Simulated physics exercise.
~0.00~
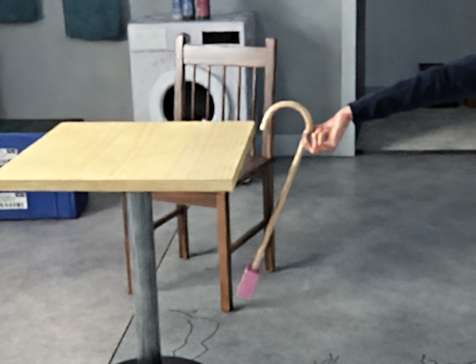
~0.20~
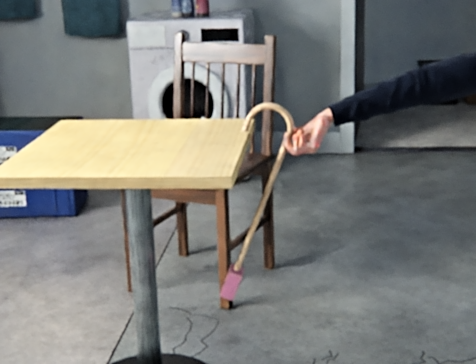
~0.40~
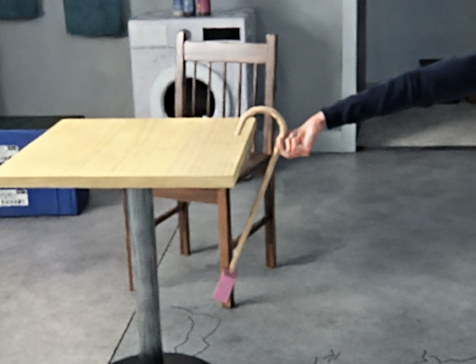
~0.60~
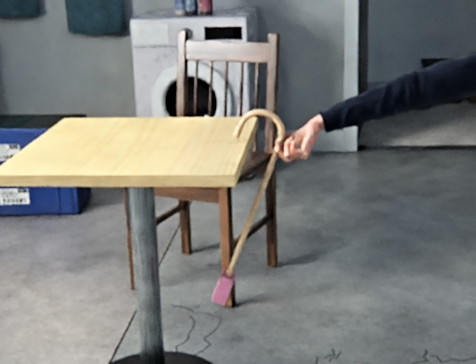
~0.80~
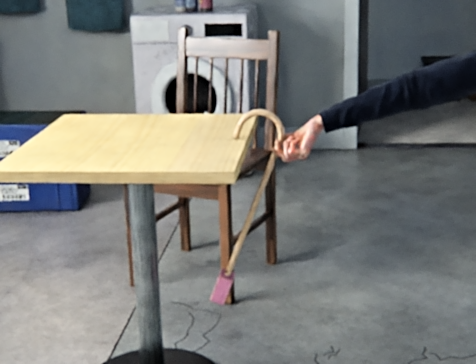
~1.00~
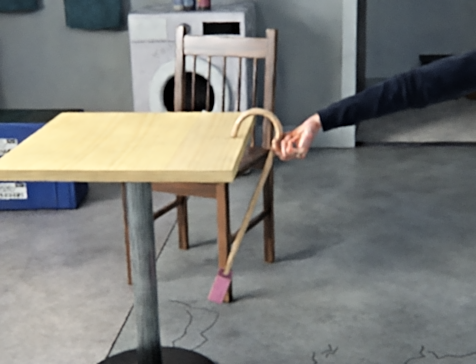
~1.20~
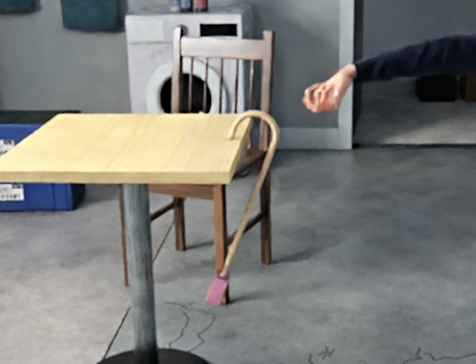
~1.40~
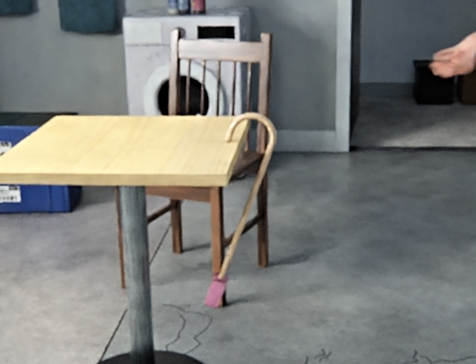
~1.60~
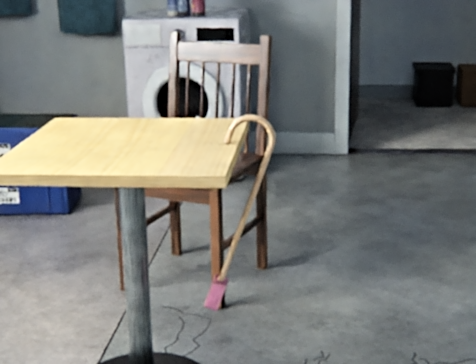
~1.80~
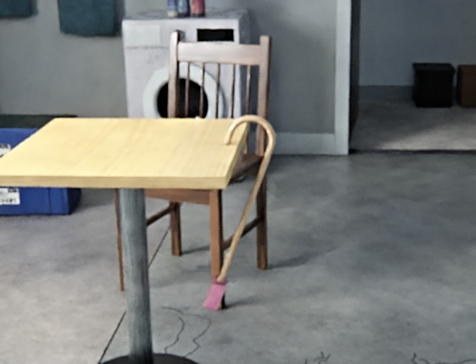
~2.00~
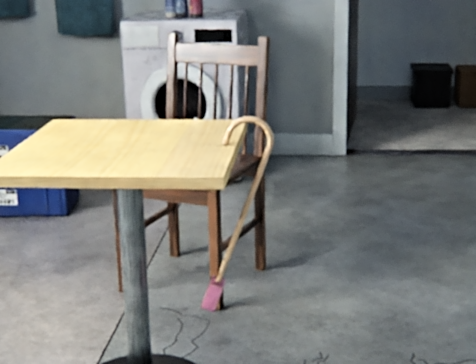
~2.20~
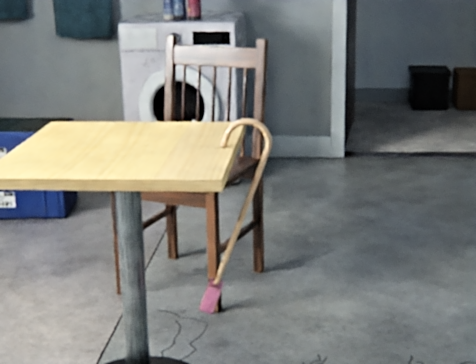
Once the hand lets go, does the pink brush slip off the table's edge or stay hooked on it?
The pink brush stays hooked on the table's edge, still hanging by its crook after the hand has gone.
A pink brush with a long, crooked wooden handle moved left in a person's hand until its crook hooked over the table's edge; the hand then let go and drew away to the right, and the brush stayed hanging there.
